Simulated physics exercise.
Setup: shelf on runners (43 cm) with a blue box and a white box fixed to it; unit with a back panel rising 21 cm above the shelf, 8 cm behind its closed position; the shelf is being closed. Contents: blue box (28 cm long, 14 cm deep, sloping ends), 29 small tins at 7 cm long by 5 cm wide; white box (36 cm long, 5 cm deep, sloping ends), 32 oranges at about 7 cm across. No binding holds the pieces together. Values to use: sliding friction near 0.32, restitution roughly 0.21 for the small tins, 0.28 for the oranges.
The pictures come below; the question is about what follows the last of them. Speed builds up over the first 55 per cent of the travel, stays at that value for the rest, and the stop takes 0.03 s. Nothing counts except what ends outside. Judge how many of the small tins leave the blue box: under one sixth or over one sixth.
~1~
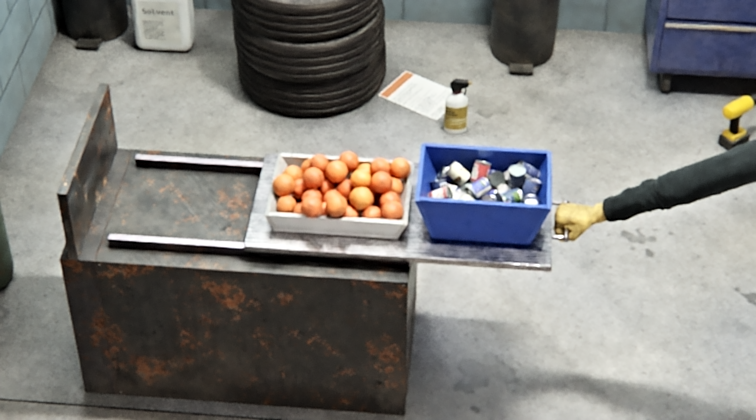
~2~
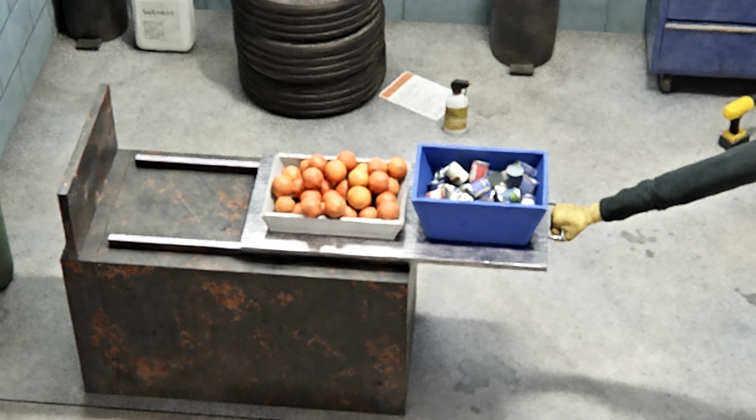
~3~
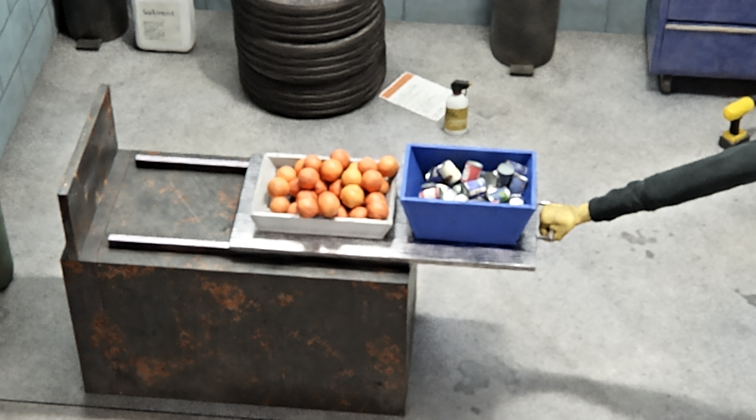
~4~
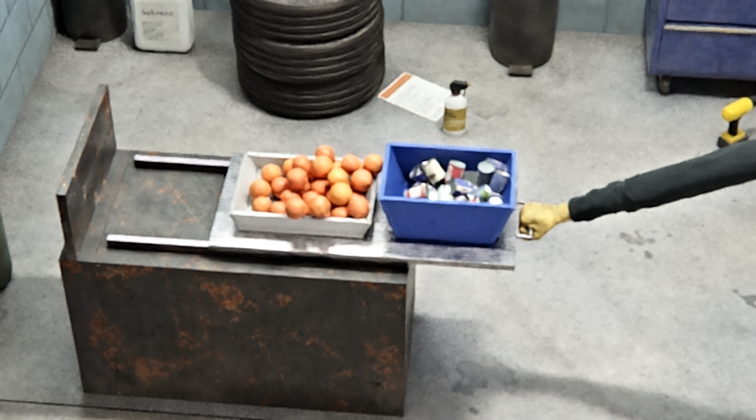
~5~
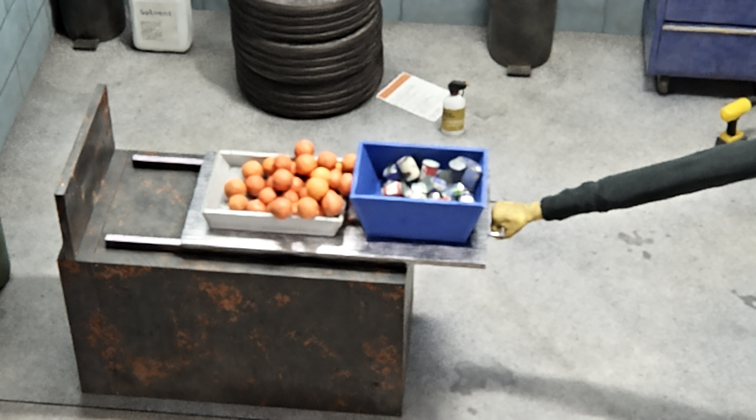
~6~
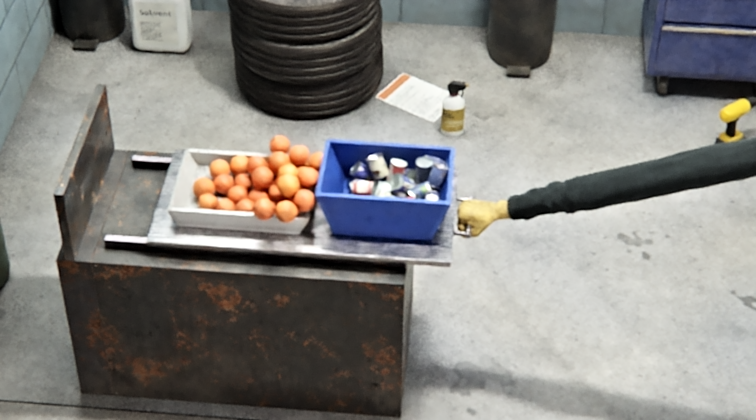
Under one sixth of them leave.
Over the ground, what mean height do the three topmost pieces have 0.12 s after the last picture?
Close to 82 cm up.
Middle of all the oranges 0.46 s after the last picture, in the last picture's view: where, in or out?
In the last picture they centre on about (155, 183).
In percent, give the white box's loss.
White box: 45%.
Then, 0.05 s after the last picture, end of travel.
Then, 0.12 s after the last picture, the blue box has all 29 and the white box is down by 3 of 32.
Then, 0.25 s after the last picture, the blue box has all 29 and the white box is down by 8 of 32.
Then, 0.46 s after the last picture, the blue box has all 29 and the white box is down by 14 of 32.
Final count (0.89 s after the last picture), the blue box has all 29 and the white box is down by 14 of 32. Asked share, 0 of 29, 0 per cent.
